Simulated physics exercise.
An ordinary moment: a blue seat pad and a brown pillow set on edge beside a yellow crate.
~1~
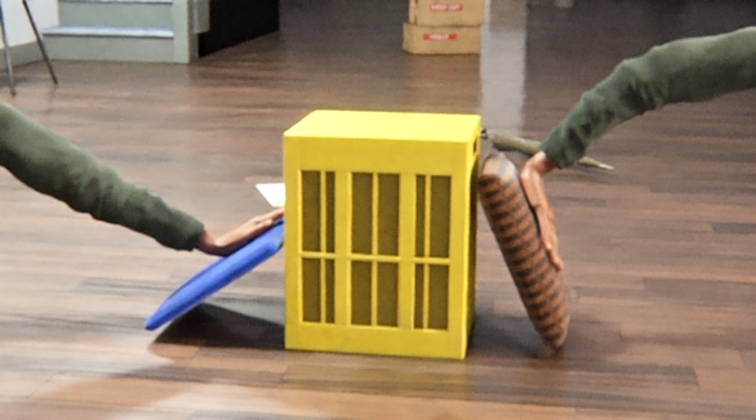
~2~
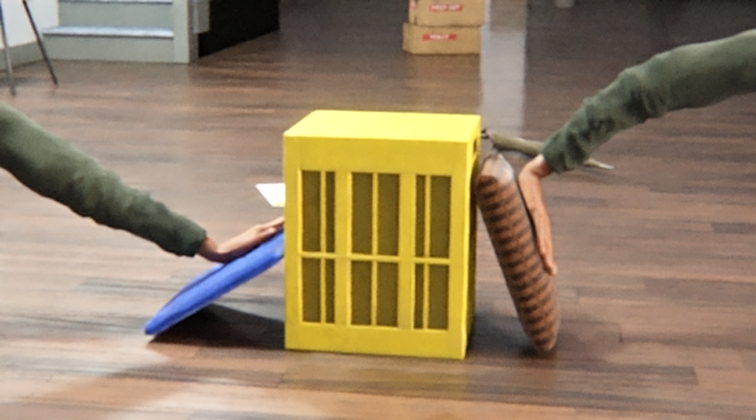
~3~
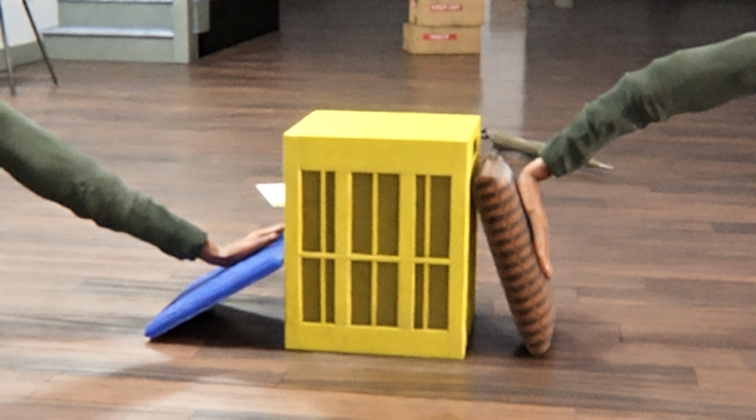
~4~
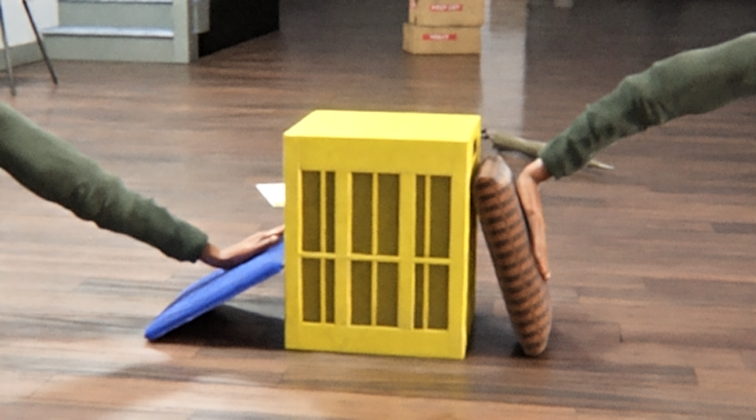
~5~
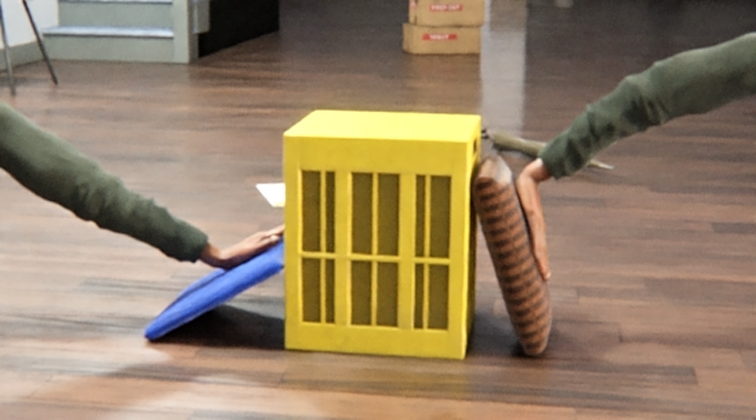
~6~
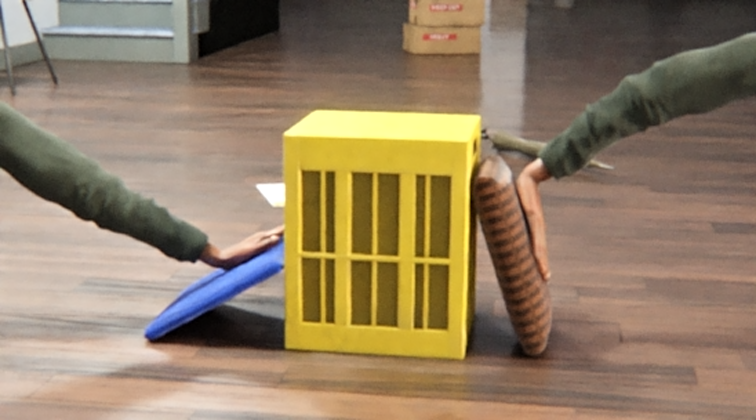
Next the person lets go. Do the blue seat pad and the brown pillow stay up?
The blue seat pad slumps to the floor, the brown pillow remains propped up.
Then, 0.24 s after the last picture, seat pad flat on the floor near (224, 308); pillow leaning near (512, 253).
Then, 0.46 s after the last picture, seat pad flat on the floor near (219, 311); pillow leaning near (512, 253).
At rest, seat pad flat on the floor near (220, 311); pillow leaning near (512, 253). The blue seat pad slides down flat and the brown pillow keeps leaning.
